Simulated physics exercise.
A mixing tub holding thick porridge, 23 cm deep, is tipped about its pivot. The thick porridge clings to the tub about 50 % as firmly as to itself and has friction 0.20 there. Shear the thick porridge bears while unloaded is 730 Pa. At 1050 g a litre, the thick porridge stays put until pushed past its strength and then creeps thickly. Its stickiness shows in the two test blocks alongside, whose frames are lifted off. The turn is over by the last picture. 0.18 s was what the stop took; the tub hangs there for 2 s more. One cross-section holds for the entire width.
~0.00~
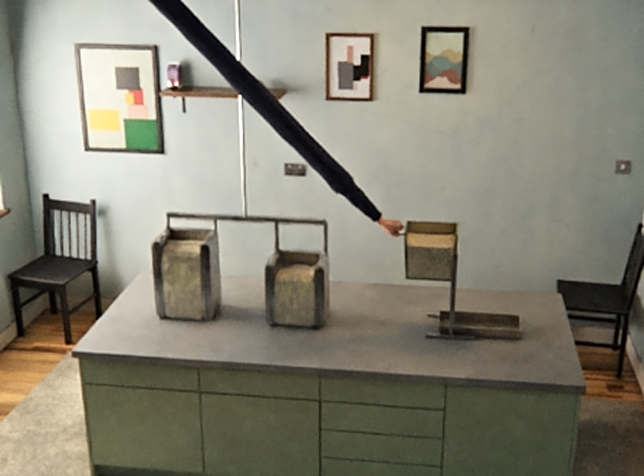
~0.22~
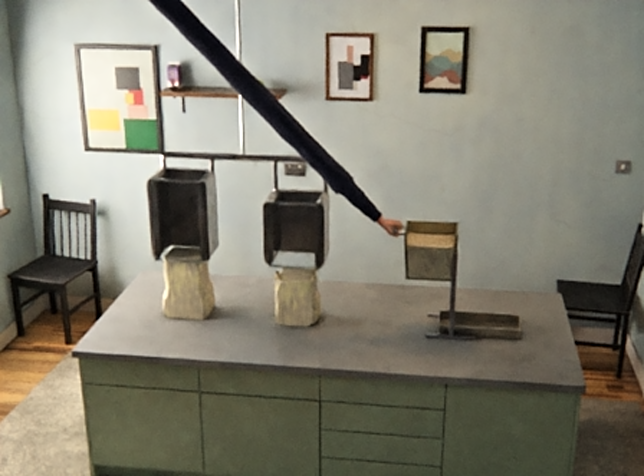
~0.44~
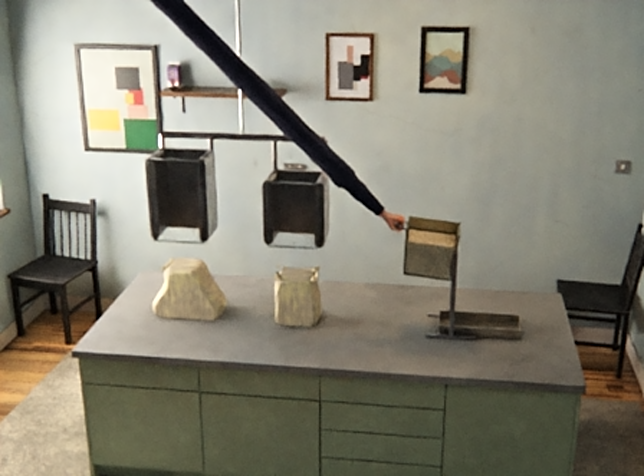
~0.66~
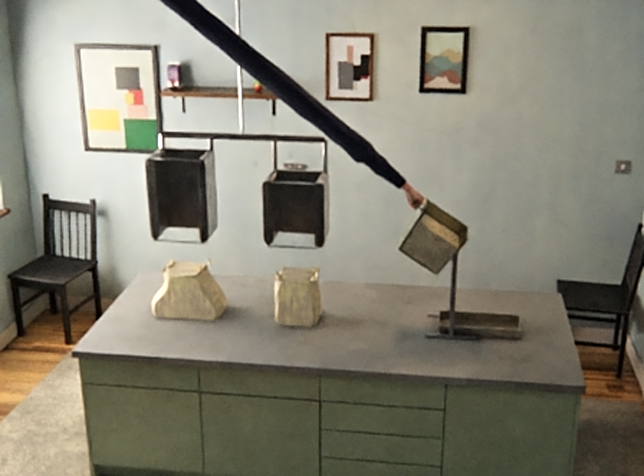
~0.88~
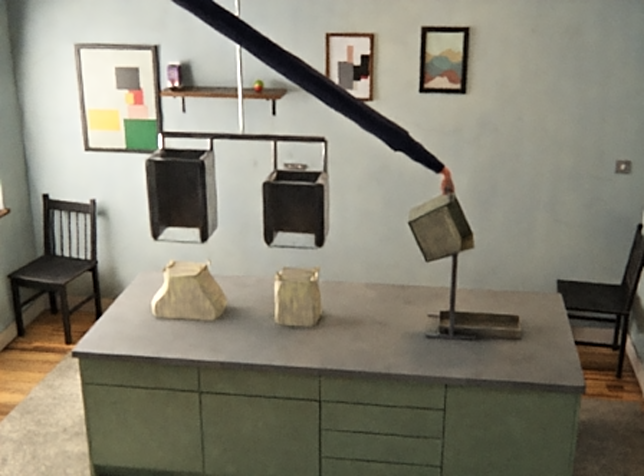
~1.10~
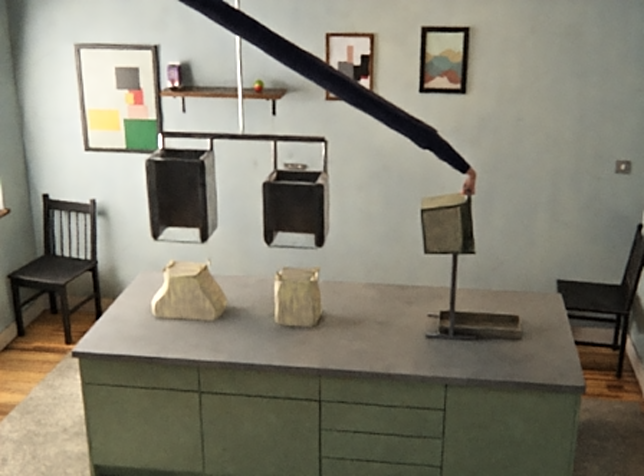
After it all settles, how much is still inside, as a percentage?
Roughly 100 % is still inside.
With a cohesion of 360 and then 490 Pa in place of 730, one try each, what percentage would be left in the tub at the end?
First try roughly 70 per cent, second try roughly 100 per cent.
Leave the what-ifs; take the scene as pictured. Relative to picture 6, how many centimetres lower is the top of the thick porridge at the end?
0 cm or so.
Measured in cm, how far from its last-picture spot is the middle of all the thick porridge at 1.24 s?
Around 0 cm.
After 1.24 s, the tub is at 83 degrees and holds 100 %.
After 1.41 s, the tub is at 83 degrees and holds 100 %.
After 1.58 s, the tub is at 83 degrees and holds 100 %.
After 1.75 s, the tub is at 83 degrees and holds 100 %.
After 3.10 s, at the end, the tub is at 83 degrees and holds 100 %.
